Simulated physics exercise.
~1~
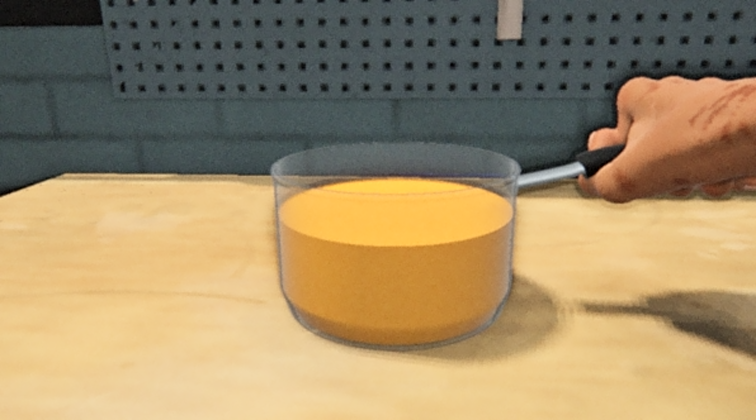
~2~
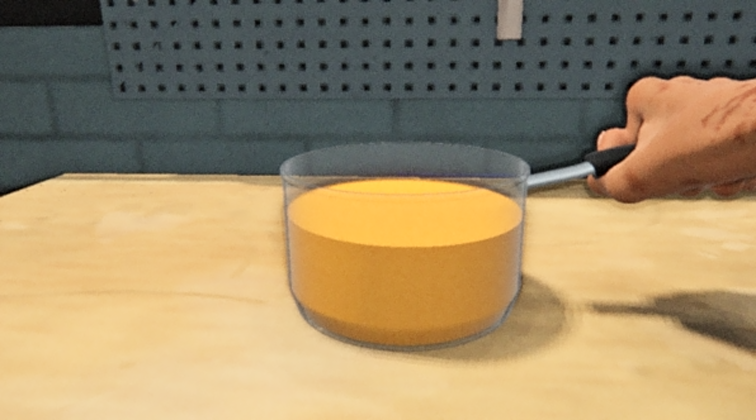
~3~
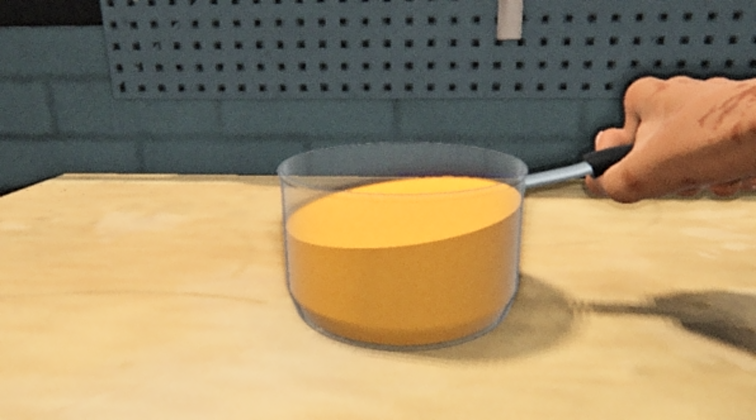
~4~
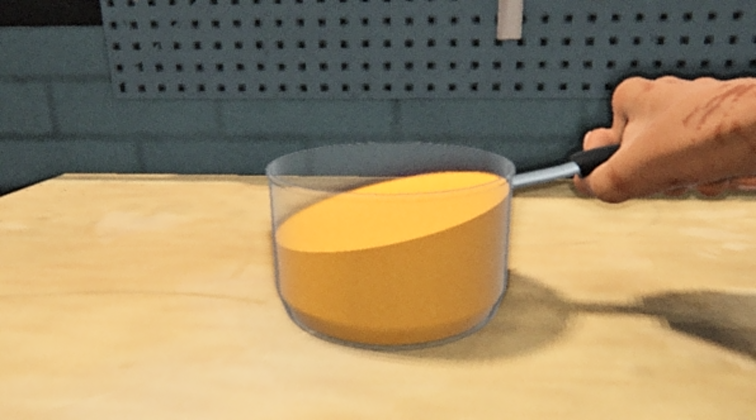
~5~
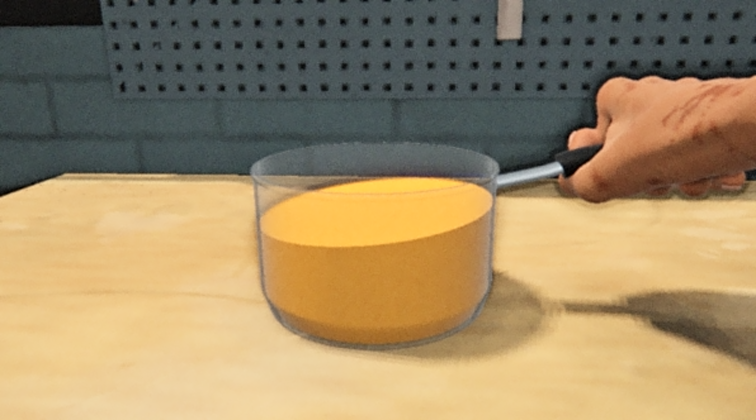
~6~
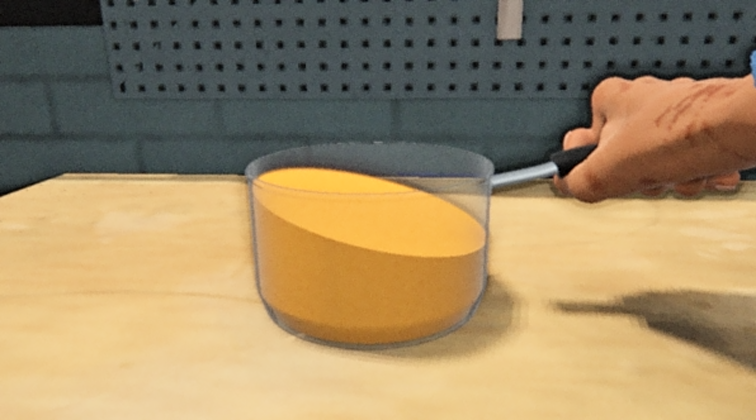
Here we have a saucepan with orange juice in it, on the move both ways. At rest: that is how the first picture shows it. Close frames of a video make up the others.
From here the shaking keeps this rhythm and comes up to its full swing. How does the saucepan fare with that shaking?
Some escapes.
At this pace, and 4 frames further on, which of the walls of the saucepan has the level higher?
On the right portion, then.
Next, the highest wave so far goes over the rim.
Finally, the highest wave so far goes over the rim; some is on the top.
